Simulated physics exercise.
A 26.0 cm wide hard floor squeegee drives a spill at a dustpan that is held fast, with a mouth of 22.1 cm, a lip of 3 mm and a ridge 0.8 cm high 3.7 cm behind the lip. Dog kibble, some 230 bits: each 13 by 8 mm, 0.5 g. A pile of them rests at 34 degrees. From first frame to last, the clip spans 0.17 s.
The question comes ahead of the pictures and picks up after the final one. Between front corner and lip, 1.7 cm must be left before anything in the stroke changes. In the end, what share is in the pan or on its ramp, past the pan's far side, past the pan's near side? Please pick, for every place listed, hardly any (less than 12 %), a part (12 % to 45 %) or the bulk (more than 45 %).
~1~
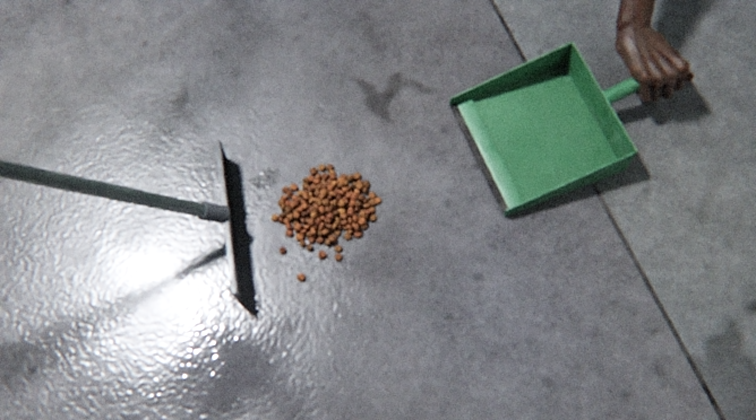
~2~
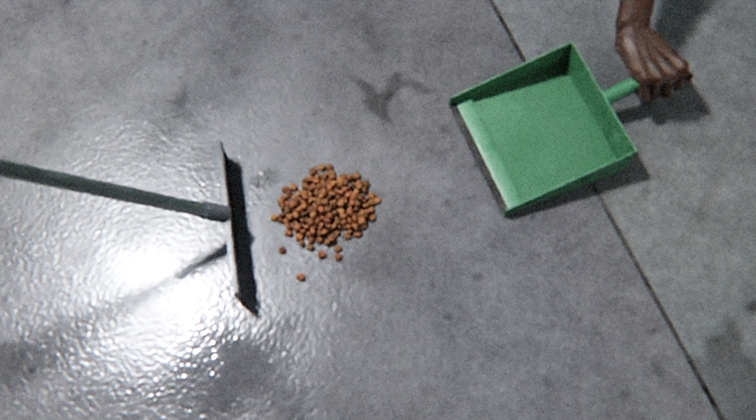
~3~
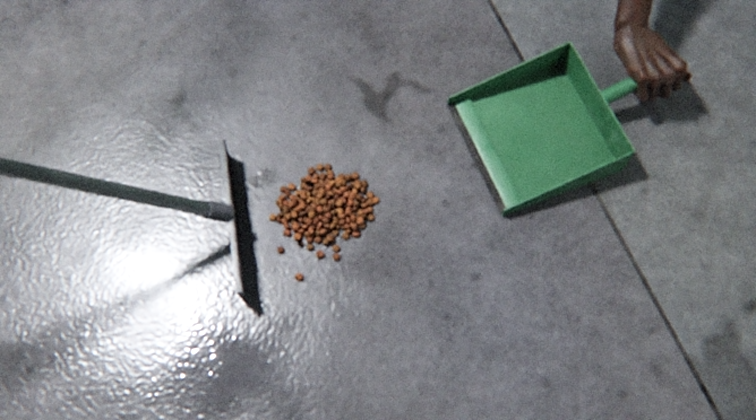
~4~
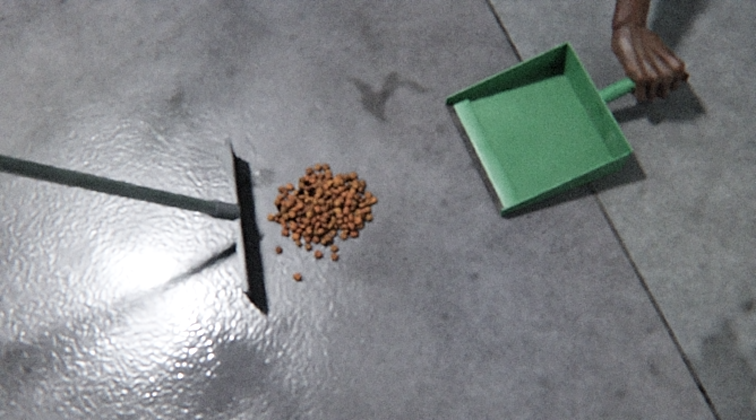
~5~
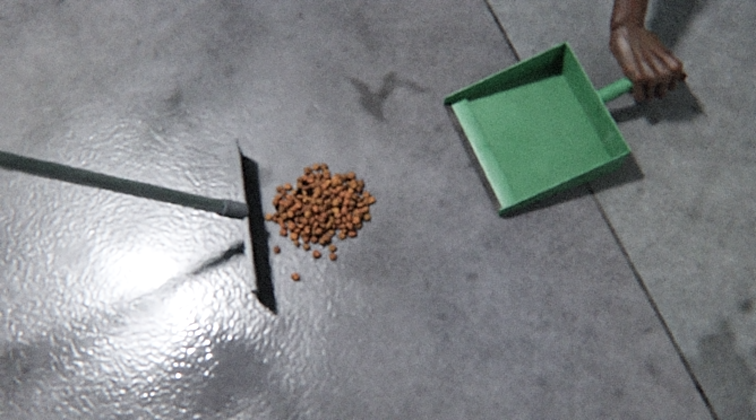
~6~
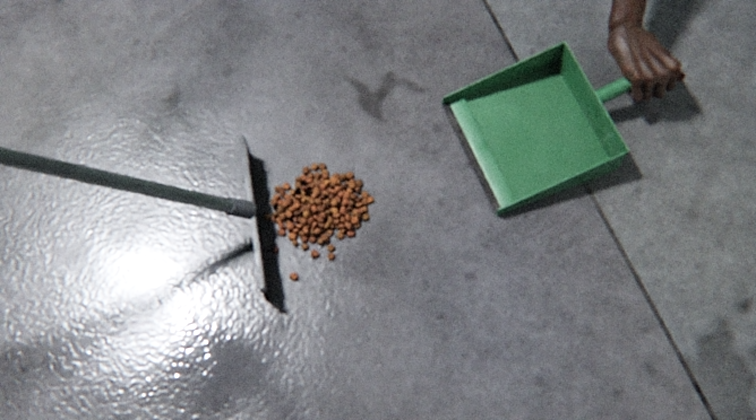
Pan: A part, far side: Hardly any, near side: A part.
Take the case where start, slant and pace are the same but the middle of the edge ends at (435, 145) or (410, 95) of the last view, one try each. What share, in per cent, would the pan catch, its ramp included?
About 15 and 0 per cent.
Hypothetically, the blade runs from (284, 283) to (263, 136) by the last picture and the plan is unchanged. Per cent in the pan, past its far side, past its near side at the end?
Pan 35, far 0, near 20.
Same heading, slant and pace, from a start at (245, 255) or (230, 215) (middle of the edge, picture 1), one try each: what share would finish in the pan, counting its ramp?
About 30 and 25 per cent.
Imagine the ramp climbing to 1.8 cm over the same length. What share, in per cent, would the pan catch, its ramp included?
That would give something like 25 per cent.
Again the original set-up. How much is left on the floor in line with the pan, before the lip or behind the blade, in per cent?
About 50 per cent.
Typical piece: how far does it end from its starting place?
It works out to roughly 28 cm.
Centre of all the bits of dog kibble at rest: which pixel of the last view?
I'd say roughly (480, 187).
Then, 0.37 s after the last picture, middle of the blade 21 cm from the lip; 0 % over the lip, far side 0 %, near side 0 %.
Then, 0.61 s after the last picture, middle of the blade 11 cm from the lip; 0 % over the lip, far side 0 %, near side 10 %.
Then, 0.97 s after the last picture, middle of the blade 4 cm from the lip; 30 % over the lip, far side 0 %, near side 20 %.
In the end, pan 30 %, far side 0 %, near side 20 %, in front of the lip or behind the blade 50 %.
